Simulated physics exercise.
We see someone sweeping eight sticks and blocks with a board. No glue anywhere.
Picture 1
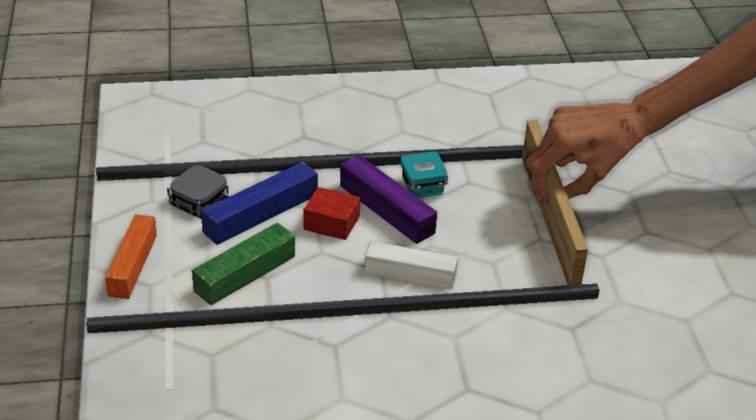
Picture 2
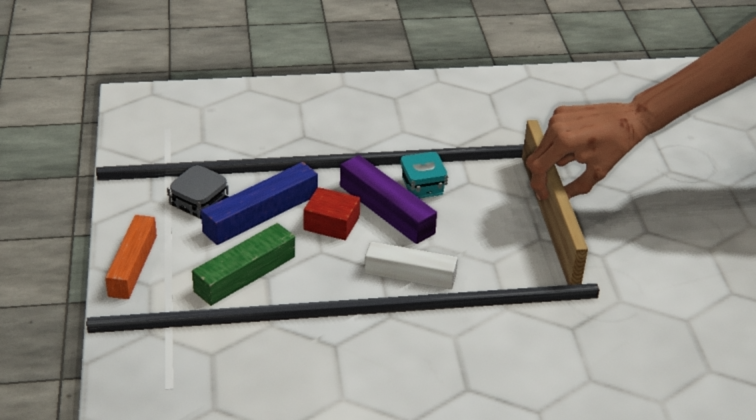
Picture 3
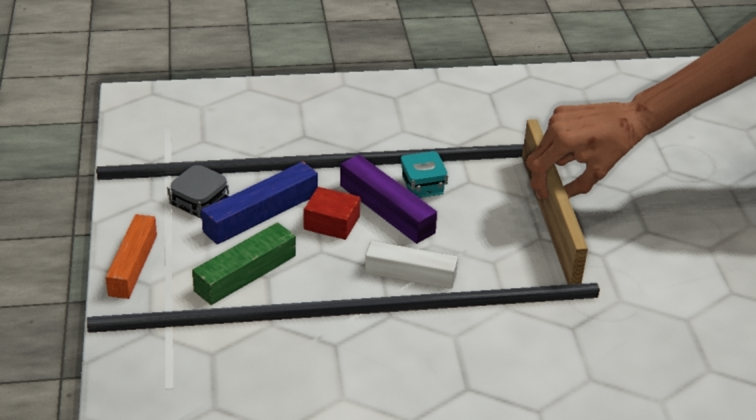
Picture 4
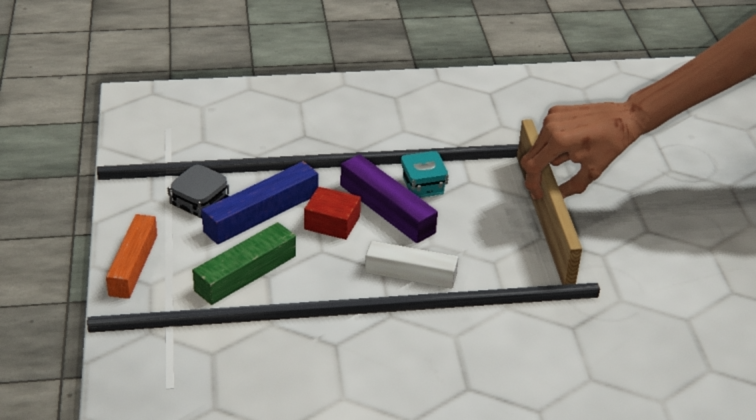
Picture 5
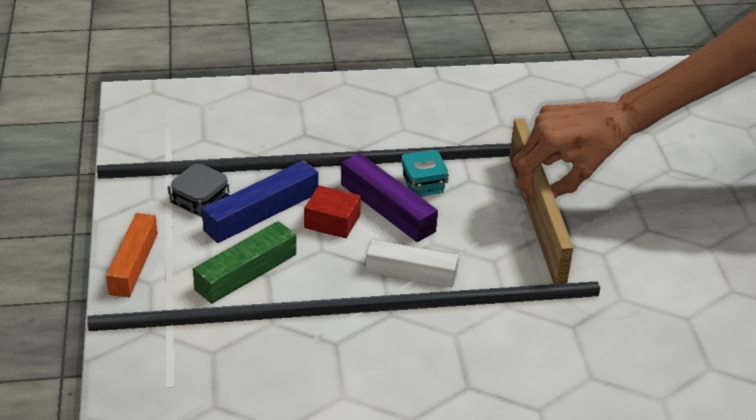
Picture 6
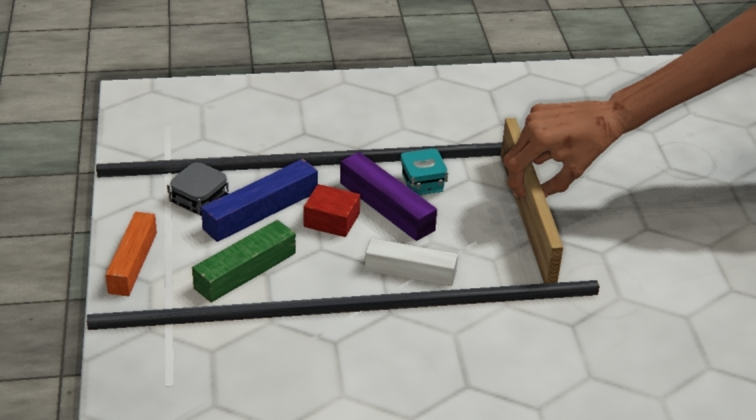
The video shows a hand holding a wooden board upright between two dark rails on a white surface, still at first, then sliding it slightly left, while the colored blocks and the grey and turquoise cases stay in place.
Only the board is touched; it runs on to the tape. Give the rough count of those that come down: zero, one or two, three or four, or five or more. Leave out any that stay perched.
The number that fall off is three or four.
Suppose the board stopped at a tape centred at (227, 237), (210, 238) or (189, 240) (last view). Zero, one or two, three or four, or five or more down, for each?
The falls would be one or two; one to two; three to four.
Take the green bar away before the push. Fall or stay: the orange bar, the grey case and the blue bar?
The orange bar drops off, the grey case drops off, the blue bar drops off.
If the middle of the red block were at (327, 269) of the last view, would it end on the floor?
The red block stays on.
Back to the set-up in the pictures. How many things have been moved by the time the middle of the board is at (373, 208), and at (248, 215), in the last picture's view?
By then 5, and 8.
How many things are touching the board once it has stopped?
In contact: 3.
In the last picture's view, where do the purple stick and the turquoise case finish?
About (126, 212), and the other about (149, 185).
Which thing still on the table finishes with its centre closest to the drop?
It is the red block.
Soon after, none off yet; orange bar at rest near (132, 253); grey case at rest near (199, 189); green bar at rest near (245, 260).
After that, none off yet; orange bar displaced a little near (106, 253); grey case displaced about its own width near (163, 185); green bar displaced about its own width near (162, 270).
In the end, the number that fall off is three or four; gone, blue bar, green bar, grey case and orange bar.
